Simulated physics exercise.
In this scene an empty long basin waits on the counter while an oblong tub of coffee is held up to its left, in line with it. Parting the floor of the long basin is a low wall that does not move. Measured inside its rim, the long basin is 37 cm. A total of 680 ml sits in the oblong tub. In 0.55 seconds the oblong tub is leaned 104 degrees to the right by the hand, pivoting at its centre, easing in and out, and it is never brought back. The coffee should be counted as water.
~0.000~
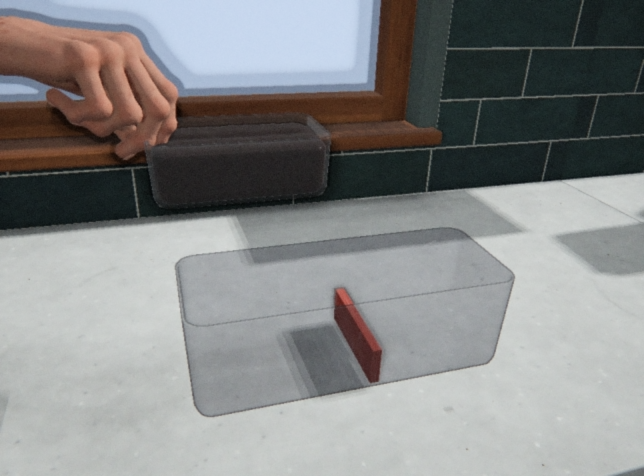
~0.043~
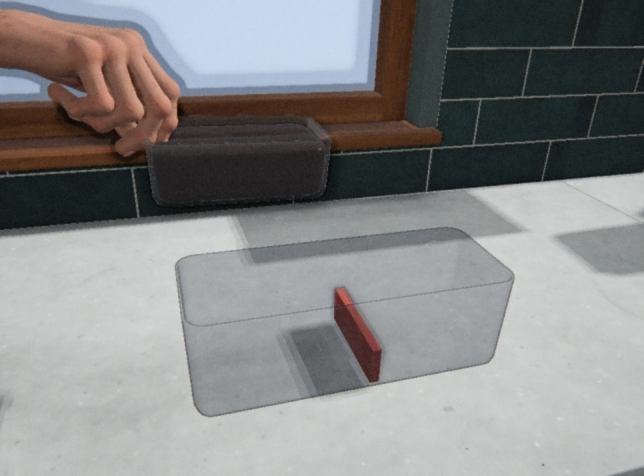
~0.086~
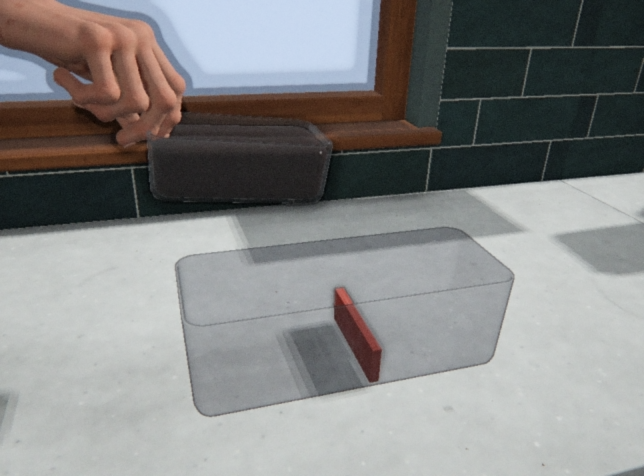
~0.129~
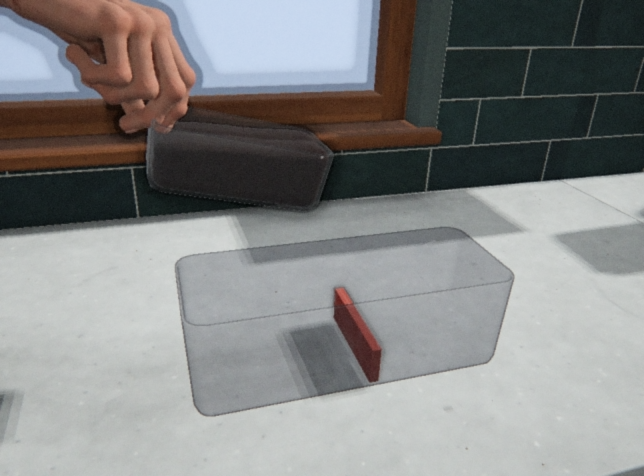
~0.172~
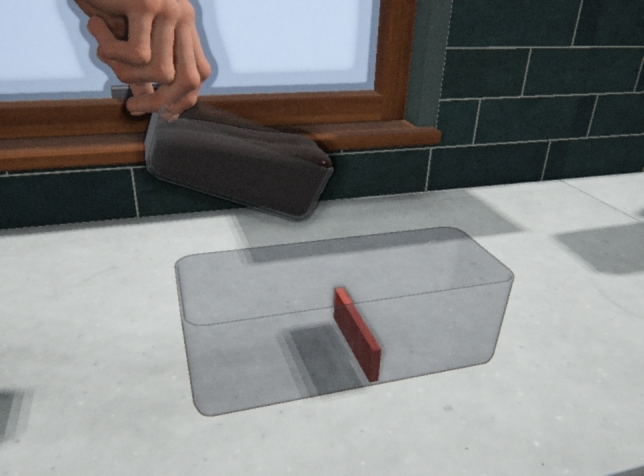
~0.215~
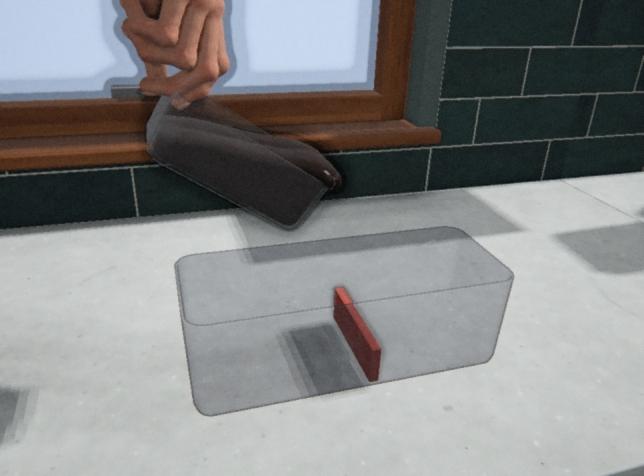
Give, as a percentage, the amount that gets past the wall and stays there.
Past the wall: About 46 %.
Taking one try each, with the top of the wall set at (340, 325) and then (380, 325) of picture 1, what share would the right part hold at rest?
First 70, then 25 per cent.
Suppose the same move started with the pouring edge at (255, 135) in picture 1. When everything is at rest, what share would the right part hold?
10 %.
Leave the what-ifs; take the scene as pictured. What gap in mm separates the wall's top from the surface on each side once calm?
Left roughly 34 mm; right roughly 32 mm.
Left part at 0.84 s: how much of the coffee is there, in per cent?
Near 46 in a hundred.
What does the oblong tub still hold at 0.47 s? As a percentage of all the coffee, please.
Still held: Roughly 9 % of the total.
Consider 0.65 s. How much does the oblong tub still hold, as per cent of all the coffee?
Around 1 in a hundred is still there.
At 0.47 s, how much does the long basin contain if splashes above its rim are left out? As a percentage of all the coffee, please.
I'd put it near 54 percent.
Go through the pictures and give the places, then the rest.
Tilt 0°; pouring edge (319, 127); surface from (150, 141) to (315, 133); the long basin's rim runs from (180, 291) to (486, 252); the wall's top is at (357, 318), in the first frame.
Tilt 2°; pouring edge (319, 129); surface from (150, 140) to (315, 133), in the second frame.
Tilt 6°; pouring edge (320, 135); surface from (151, 137) to (316, 136), in the third frame.
Tilt 13°; pouring edge (321, 145); surface from (152, 133) to (318, 140), in the fourth frame.
Tilt 23°; pouring edge (321, 159); surface from (154, 129) to (314, 149); 3 per cent is over the edge, in the fifth frame.
Tilt 35°; pouring edge (317, 174); surface from (155, 124) to (299, 153); 9 per cent is over the edge, in the sixth frame.
After 0.47 s the tilt is 98° and 9 per cent is still to pour, 20 is left of the wall and 34 right of it.
After 0.65 s the tilt is 104° and 1 per cent is still to pour, 41 is left of the wall and 46 right of it.
After 0.84 s the tilt is 104° and 0 per cent is still to pour, 46 is left of the wall and 45 right of it.
After 1.05 s the tilt is 104° and 0 per cent is still to pour, 47 is left of the wall and 46 right of it.
In the end 47 per cent lies left of the wall, 46 right of it and 7 outside.
